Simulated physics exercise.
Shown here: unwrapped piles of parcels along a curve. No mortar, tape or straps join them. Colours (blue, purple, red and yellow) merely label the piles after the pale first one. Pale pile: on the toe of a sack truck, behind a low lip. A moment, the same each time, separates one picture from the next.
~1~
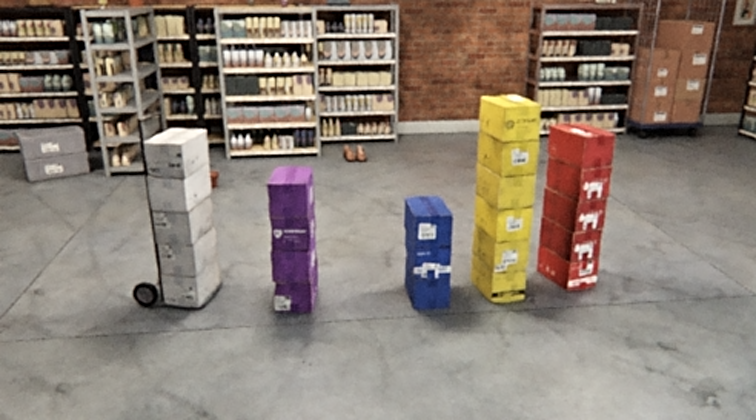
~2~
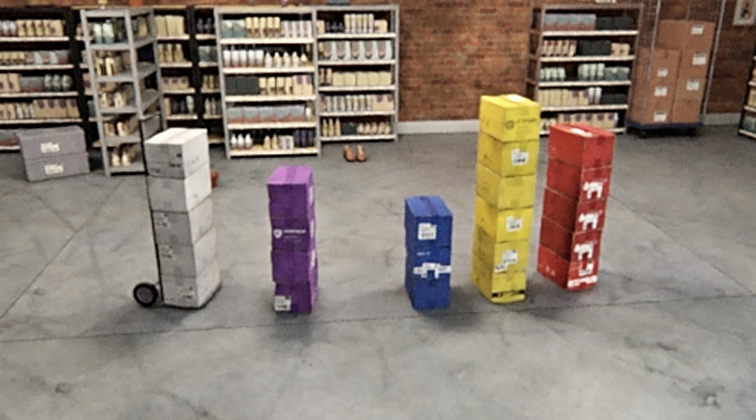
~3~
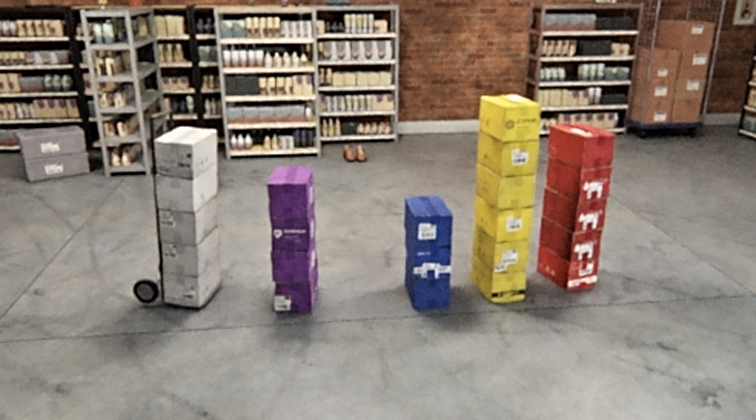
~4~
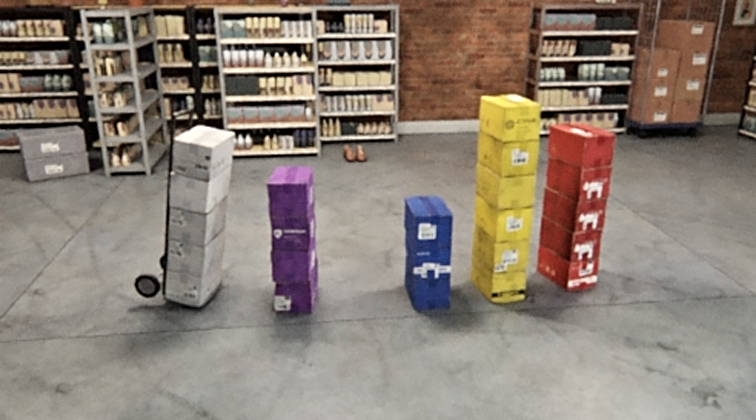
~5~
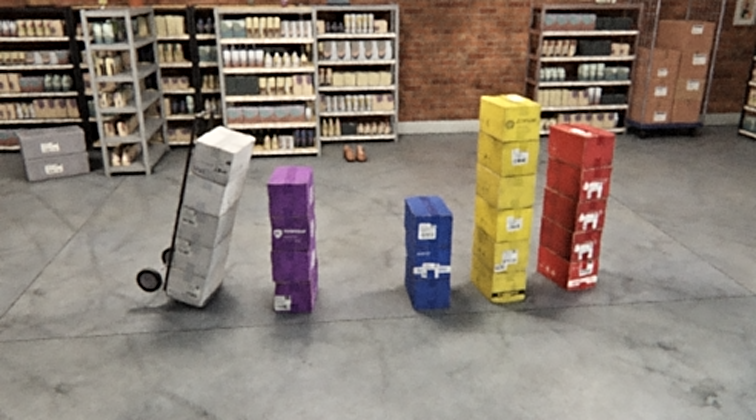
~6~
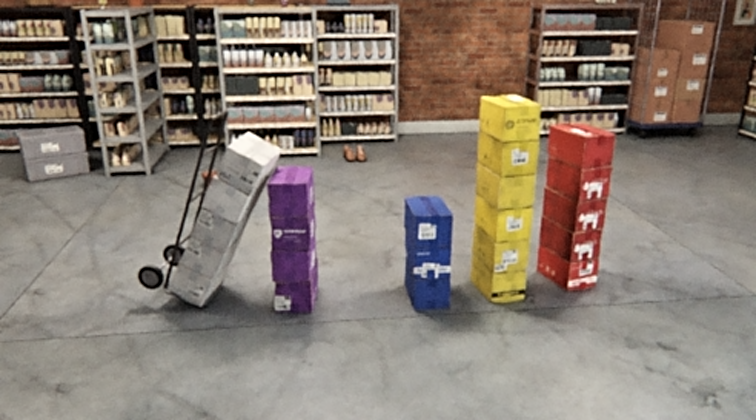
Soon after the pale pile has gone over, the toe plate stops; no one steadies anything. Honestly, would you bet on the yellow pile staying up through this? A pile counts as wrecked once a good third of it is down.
Yes, it stays up.
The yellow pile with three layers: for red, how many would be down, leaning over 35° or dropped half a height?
By colour: Red 0.
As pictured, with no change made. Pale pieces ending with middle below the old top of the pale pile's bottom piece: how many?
Count: 3.
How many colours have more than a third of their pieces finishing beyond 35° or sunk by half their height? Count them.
1.
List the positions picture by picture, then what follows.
In the first picture (places mark the middle of the side facing us), truck frame (145, 160) level; top yellow parcel (522, 124); top purple parcel (288, 201); the rest undisturbed.
Truck frame (145, 160) level; top yellow parcel (522, 124), in the second picture.
Truck frame (154, 158) rocked barely, top of the pale pile leaning barely; top yellow parcel (522, 124); the rest undisturbed, in the third picture.
Truck frame (171, 156) rocked a little, top of the pale pile leaning a little; top yellow parcel (522, 124); the rest undisturbed, in the fourth picture.
Truck frame (189, 155) rocked clearly, top of the pale pile leaning clearly; top yellow parcel (522, 124); the rest undisturbed, in the fifth picture.
Truck frame (201, 156) rocked clearly, top of the pale pile leaning clearly; top yellow parcel (522, 124); top purple parcel (288, 201); the rest undisturbed, in the sixth picture.
Soon after the last picture, 3 of the pale pile down; none of the 6 yellow parcels down (0 of 18 in all colours); top yellow parcel unmoved; top purple parcel leaning barely.
A little later, 5 of the pale pile down; none of the 6 yellow parcels down (0 of 18 in all colours); top yellow parcel unmoved; top purple parcel leaning well over, half its height lower.
Later still, 5 of the pale pile down; none of the 6 yellow parcels down (4 of 18 in all colours); top yellow parcel unmoved; top blue parcel leaning a little.
At rest, 5 of the pale pile down; none of the 6 yellow parcels down (4 of 18 in all colours); top yellow parcel unmoved; top blue parcel leaning a little. As the last picture would show them, middles, top yellow parcel near (509, 118), top blue parcel near (468, 220).
